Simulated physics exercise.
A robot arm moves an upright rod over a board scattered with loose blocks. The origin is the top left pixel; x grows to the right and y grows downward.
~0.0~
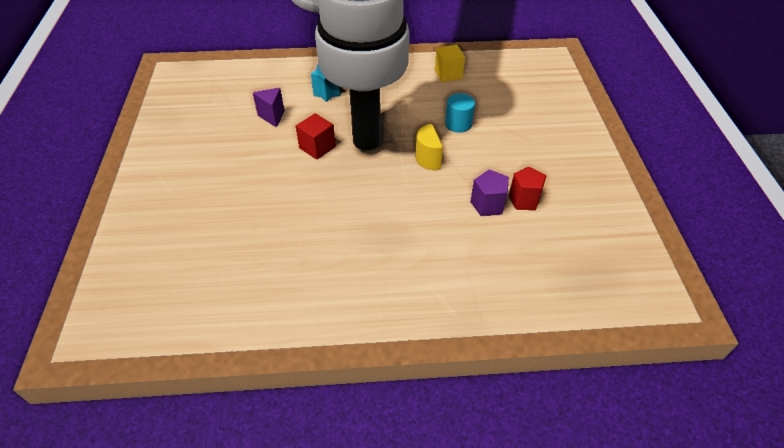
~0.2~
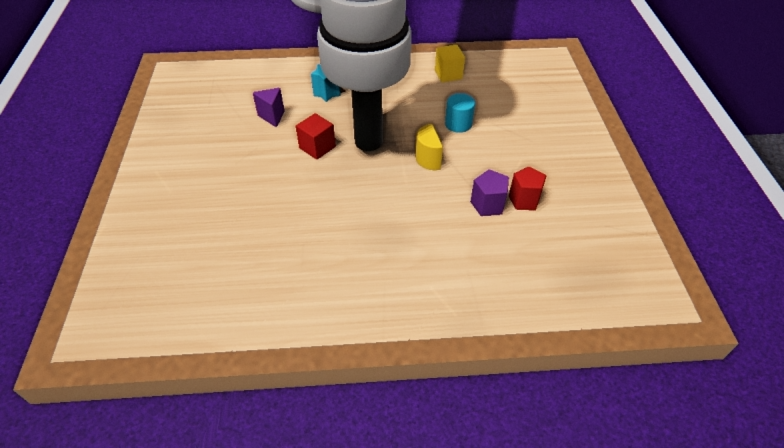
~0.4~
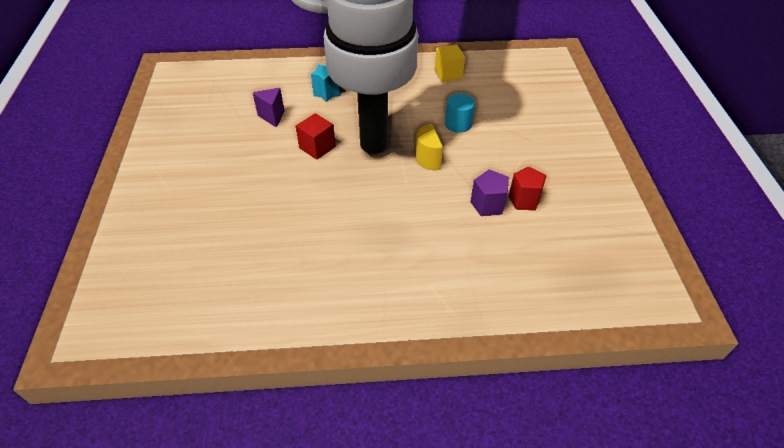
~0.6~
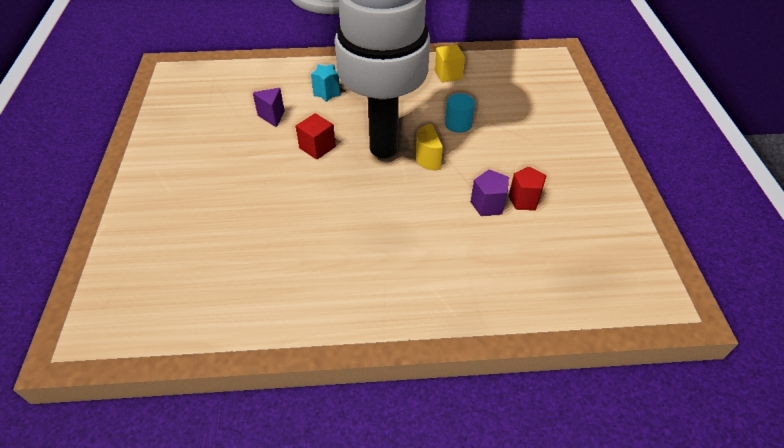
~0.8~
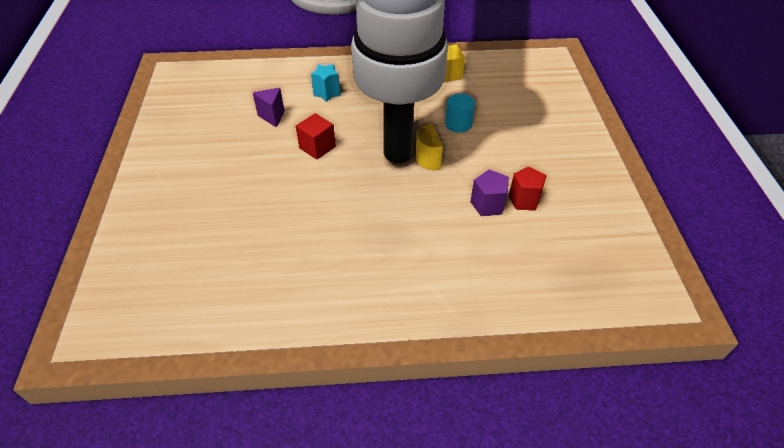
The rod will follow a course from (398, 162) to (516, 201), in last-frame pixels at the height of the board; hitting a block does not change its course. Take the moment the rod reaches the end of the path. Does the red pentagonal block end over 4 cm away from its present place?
No, it doesn't check out.
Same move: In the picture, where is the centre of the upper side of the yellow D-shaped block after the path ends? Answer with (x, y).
I think it will end close to (448, 135).
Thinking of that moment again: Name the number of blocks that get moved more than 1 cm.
Blocks moved: Three or more.
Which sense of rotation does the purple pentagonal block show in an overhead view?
The block turns clockwise.
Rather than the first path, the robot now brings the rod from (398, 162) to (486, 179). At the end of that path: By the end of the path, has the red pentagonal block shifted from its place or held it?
Undisturbed, or as good as.
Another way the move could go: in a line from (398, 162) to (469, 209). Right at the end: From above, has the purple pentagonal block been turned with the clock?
No
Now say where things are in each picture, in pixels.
The first frame shows tip of the rod (367, 141), middles of tops, yellow D-shaped block (429, 136), turquoise circle (461, 101), purple pentagonal block (493, 181), red pentagonal block (531, 177).
The second frame shows rod (369, 142), nothing pushed.
The third frame shows rod (374, 145), nothing pushed.
The fourth frame shows rod (384, 149), nothing pushed.
The fifth frame shows rod (398, 154), yellow D-shaped block (429, 136), turquoise circle (461, 101), purple pentagonal block (493, 181), red pentagonal block (531, 177).
The first path, step by step. One third of the way, rod (437, 167); yellow D-shaped block (448, 135), turned 60° anticlockwise.
Two thirds of the way, rod (477, 180); yellow D-shaped block (448, 135), turned 60° anticlockwise; purple pentagonal block (497, 184).
At the end, rod (518, 193); yellow D-shaped block (448, 135), turned 60° anticlockwise; turquoise circle unmoved; purple pentagonal block (516, 200), turned 60° clockwise; red pentagonal block (556, 184).
